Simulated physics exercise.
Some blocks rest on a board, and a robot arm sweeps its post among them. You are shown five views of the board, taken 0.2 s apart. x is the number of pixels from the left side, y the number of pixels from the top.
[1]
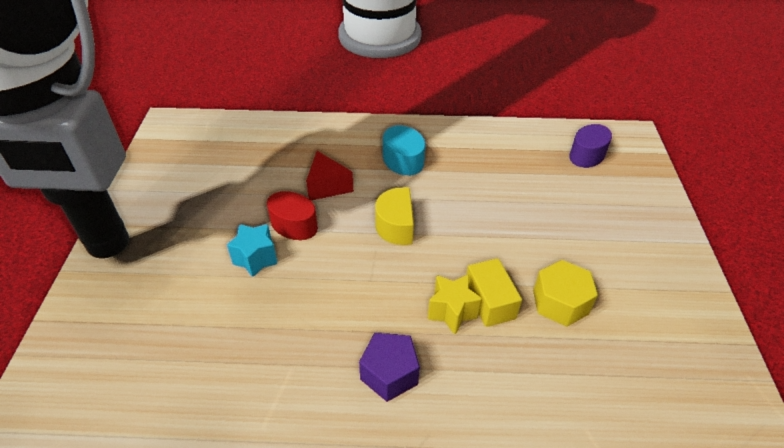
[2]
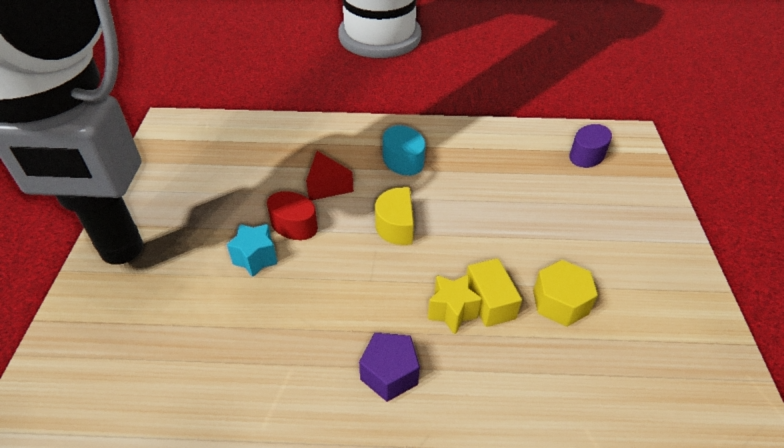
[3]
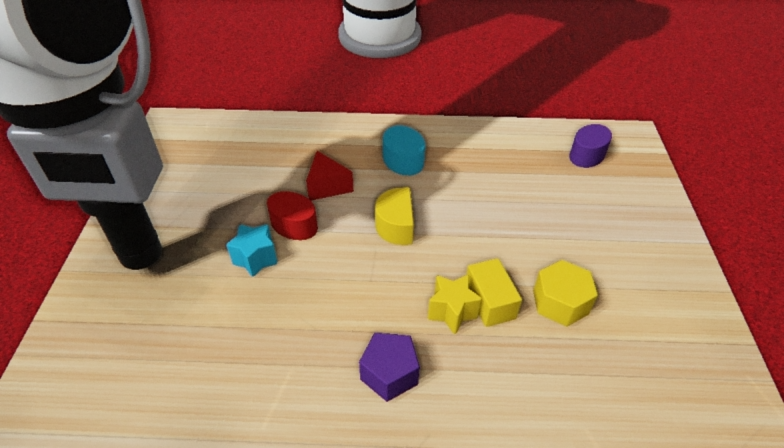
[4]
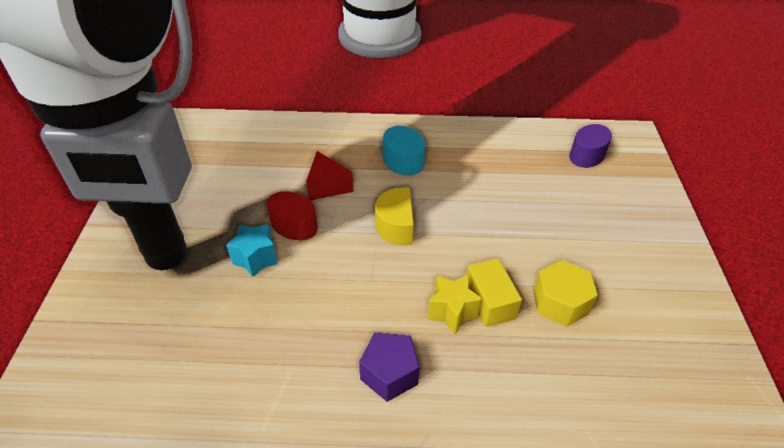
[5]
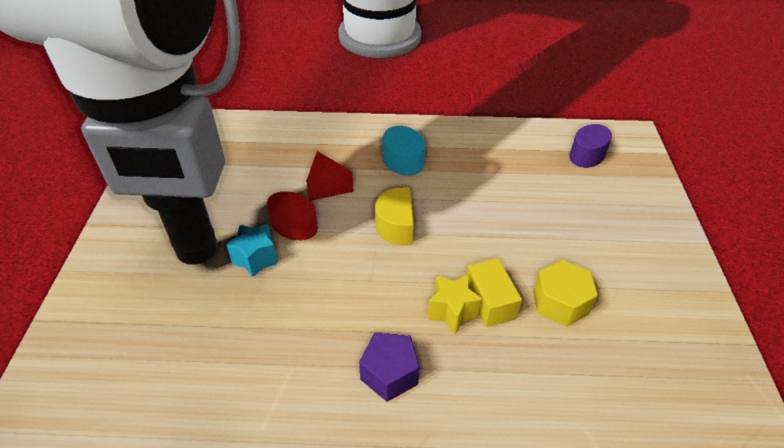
On a wooden board, a robot arm's black post moves right while the blocks stay still.
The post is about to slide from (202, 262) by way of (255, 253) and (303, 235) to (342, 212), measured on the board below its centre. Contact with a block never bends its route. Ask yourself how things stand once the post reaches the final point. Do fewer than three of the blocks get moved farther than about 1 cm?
No, that is not what happens.
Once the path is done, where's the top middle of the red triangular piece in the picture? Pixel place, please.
That would be at about pixel (330, 146).
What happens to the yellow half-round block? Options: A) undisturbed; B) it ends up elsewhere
The answer is A.
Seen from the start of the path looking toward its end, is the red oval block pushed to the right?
Answer: No.
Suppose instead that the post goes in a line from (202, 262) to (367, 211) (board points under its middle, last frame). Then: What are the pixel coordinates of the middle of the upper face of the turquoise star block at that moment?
The middle of its top is at (311, 237).
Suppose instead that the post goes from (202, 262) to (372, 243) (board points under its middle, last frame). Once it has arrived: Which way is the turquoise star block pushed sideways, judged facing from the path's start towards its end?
It heads right.
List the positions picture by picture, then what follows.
In the first picture, tip of the post at (109, 244), middles of tops, turquoise star block at (251, 238), red oval block at (291, 205), red triangular piece at (325, 167), yellow half-round block at (396, 205).
In the second picture, post at (123, 250), nothing pushed.
In the third picture, post at (142, 255), nothing pushed.
In the fourth picture, post at (167, 256), nothing pushed.
In the fifth picture, post at (197, 250), turquoise star block at (251, 238), red oval block at (291, 205), red triangular piece at (325, 167), yellow half-round block at (396, 205).
The first path, step by step. One third of the way, post at (253, 240); turquoise star block at (287, 236).
Two thirds of the way, post at (302, 222); turquoise star block at (325, 233), turned 25° clockwise; red oval block at (312, 188), turned 45° anticlockwise; red triangular piece at (326, 165).
At the end, post at (341, 199); turquoise star block at (329, 232), turned 45° clockwise; red oval block at (328, 168), turned 70° anticlockwise; red triangular piece at (330, 146); yellow half-round block unmoved.
